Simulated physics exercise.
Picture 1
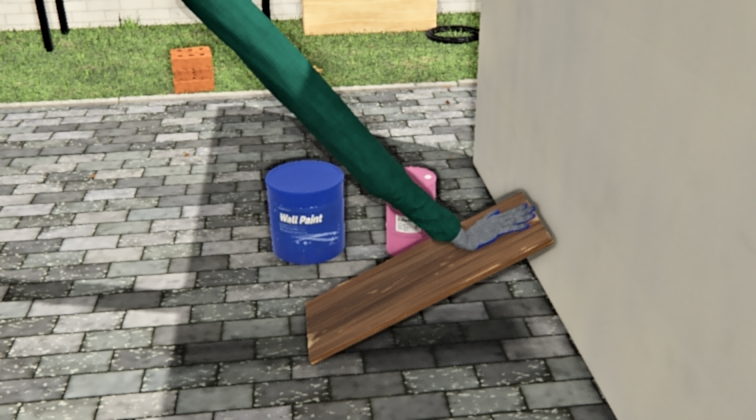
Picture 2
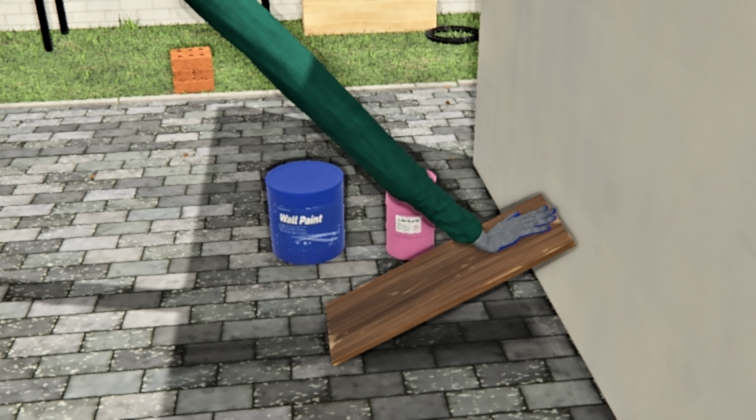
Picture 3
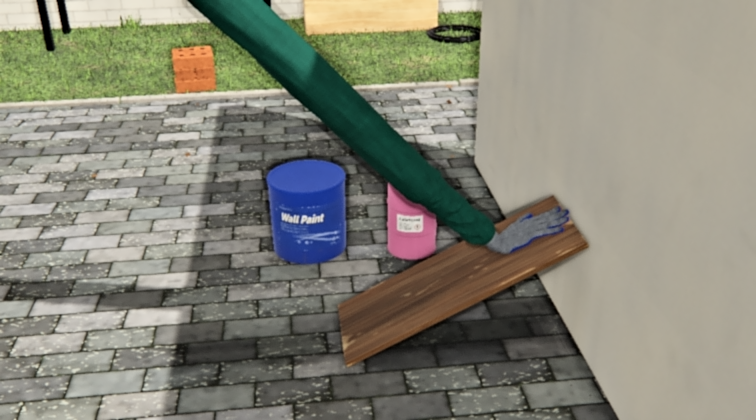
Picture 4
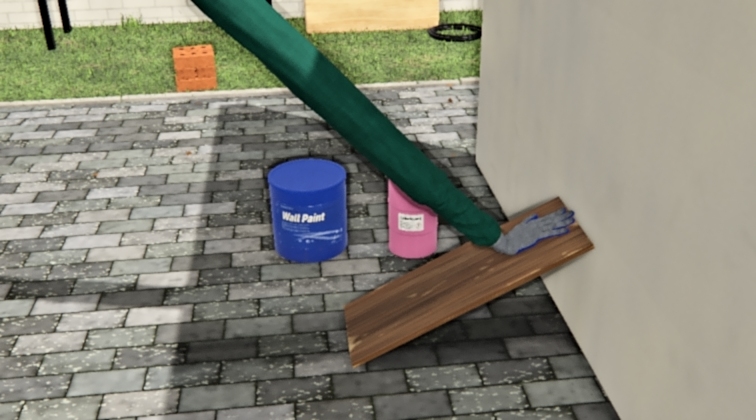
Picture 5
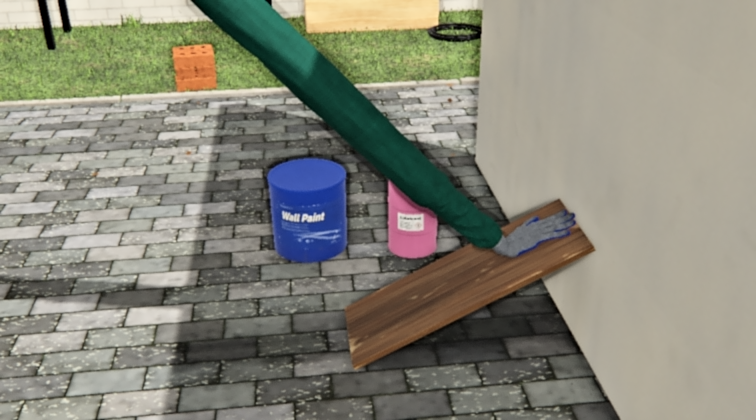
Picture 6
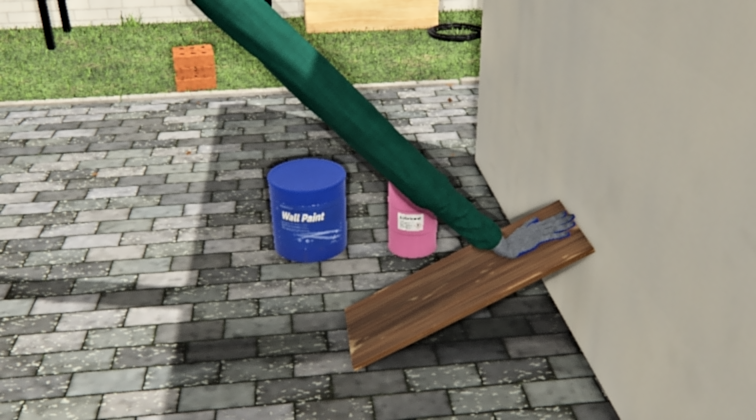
A gloved hand sliding a brown board rightward against a bare wall, then holding it there beside blue and pink containers.
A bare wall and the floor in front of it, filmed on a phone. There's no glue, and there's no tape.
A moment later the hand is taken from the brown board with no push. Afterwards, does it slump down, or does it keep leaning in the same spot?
It slumps down.
Then, 0.40 s later than the last frame, brown board leaning 21° more than when let go near (448, 320).
Then, 0.50 s later than the last frame, brown board leaning 26° more than when let go near (446, 326).
When it is over, moved from the start, brown board; the other 2 as before. End places, in pixels of the last picture, brown board near (447, 331). The board slips out.
